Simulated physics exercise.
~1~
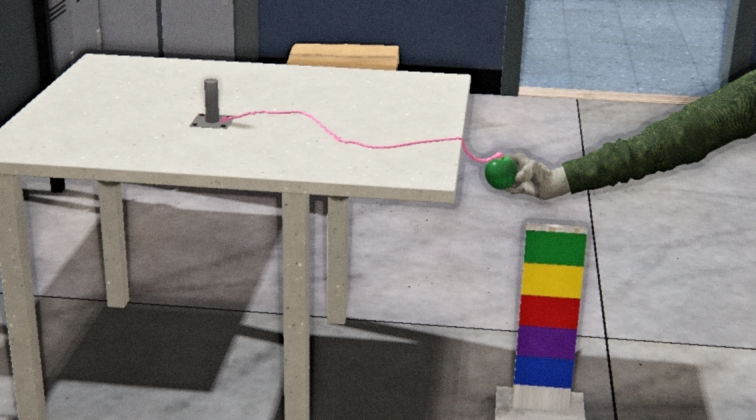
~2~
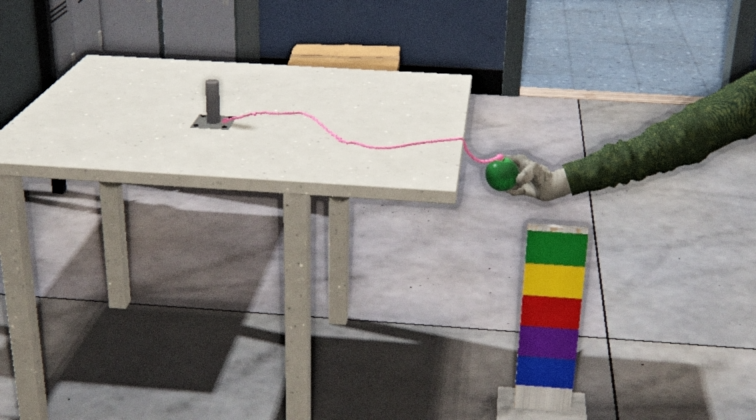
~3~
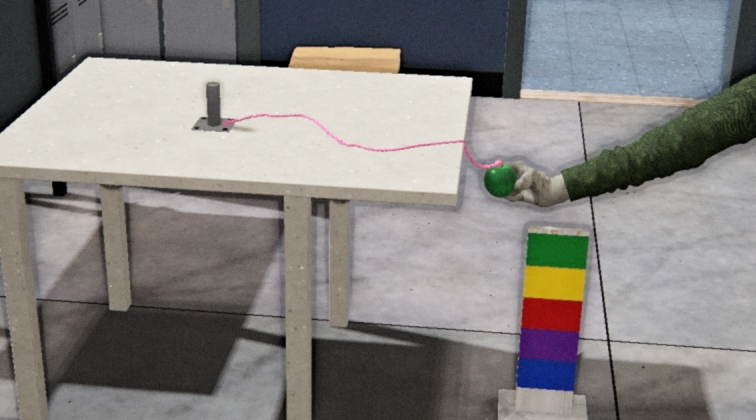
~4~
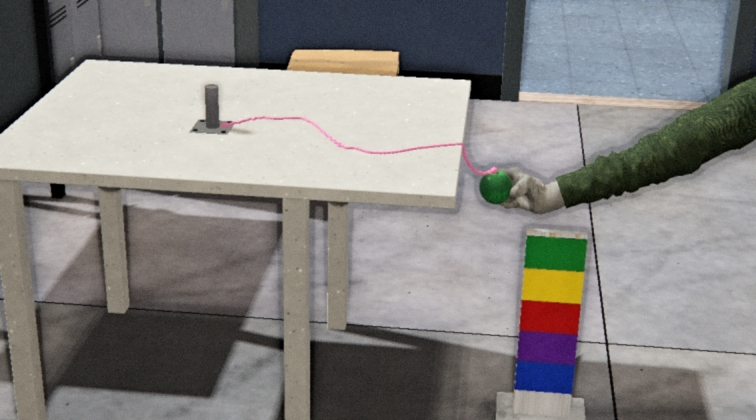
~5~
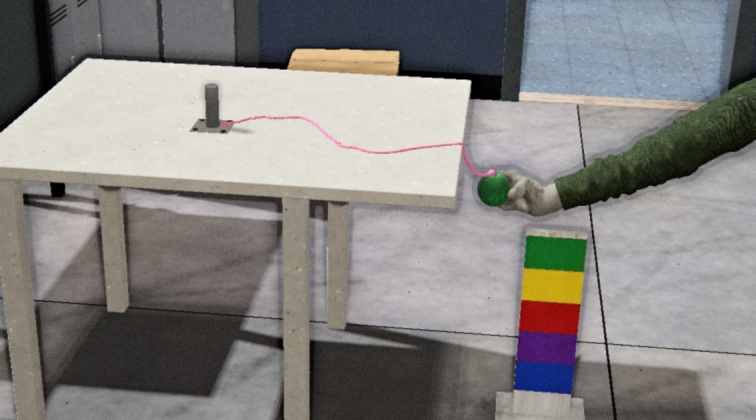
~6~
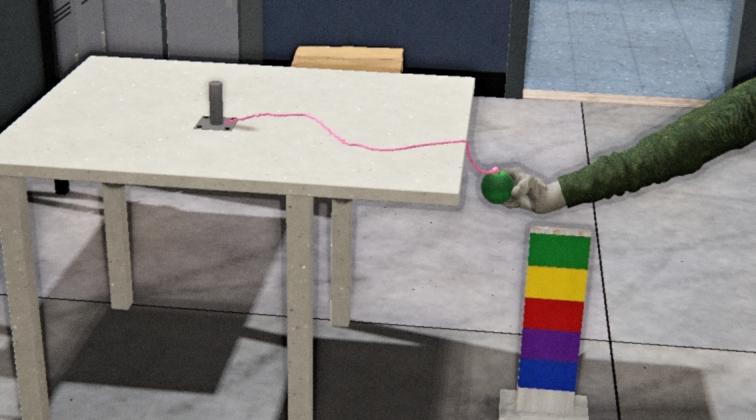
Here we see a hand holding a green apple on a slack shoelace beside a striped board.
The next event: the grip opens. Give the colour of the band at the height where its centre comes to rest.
The band is yellow.
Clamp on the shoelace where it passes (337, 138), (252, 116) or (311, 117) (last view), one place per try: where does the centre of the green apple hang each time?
Estimated spots in sequence: (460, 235), (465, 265), (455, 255).
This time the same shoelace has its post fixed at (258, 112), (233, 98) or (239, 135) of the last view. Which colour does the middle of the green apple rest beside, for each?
Taking each post in turn, it's red, then yellow, then red.
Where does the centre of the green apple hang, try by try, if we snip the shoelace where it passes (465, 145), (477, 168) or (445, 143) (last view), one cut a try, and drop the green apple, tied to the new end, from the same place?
Try by try, the places come out as (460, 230), (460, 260) and (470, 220).
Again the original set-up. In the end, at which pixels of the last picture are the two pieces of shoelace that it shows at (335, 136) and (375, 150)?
In that view they reach (392, 133) and (452, 136).
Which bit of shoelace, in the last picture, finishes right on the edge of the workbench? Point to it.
Around (392, 150).
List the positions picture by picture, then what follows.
In the first picture, green apple (501, 173); green (555, 249); yellow (552, 281); red (549, 313); purple (547, 343); blue (544, 373).
In the second picture, green apple (502, 174); shoelace through (251, 114) (305, 114) (332, 135) (377, 148) (444, 140).
In the third picture, green apple (501, 180).
In the fourth picture, green apple (496, 187); shoelace through (250, 119) (304, 119) (331, 139) (376, 153) (443, 146).
In the fifth picture, green apple (494, 190).
In the sixth picture, green apple (498, 187); shoelace through (254, 115) (308, 116) (335, 136) (380, 150) (447, 143).
Soon after, apple near (474, 263); level with yellow.
After that, apple near (441, 269); level with yellow.
And then, apple near (449, 274); level with yellow.
In the end, apple near (468, 276); level with yellow. Its middle rests at the yellow band.
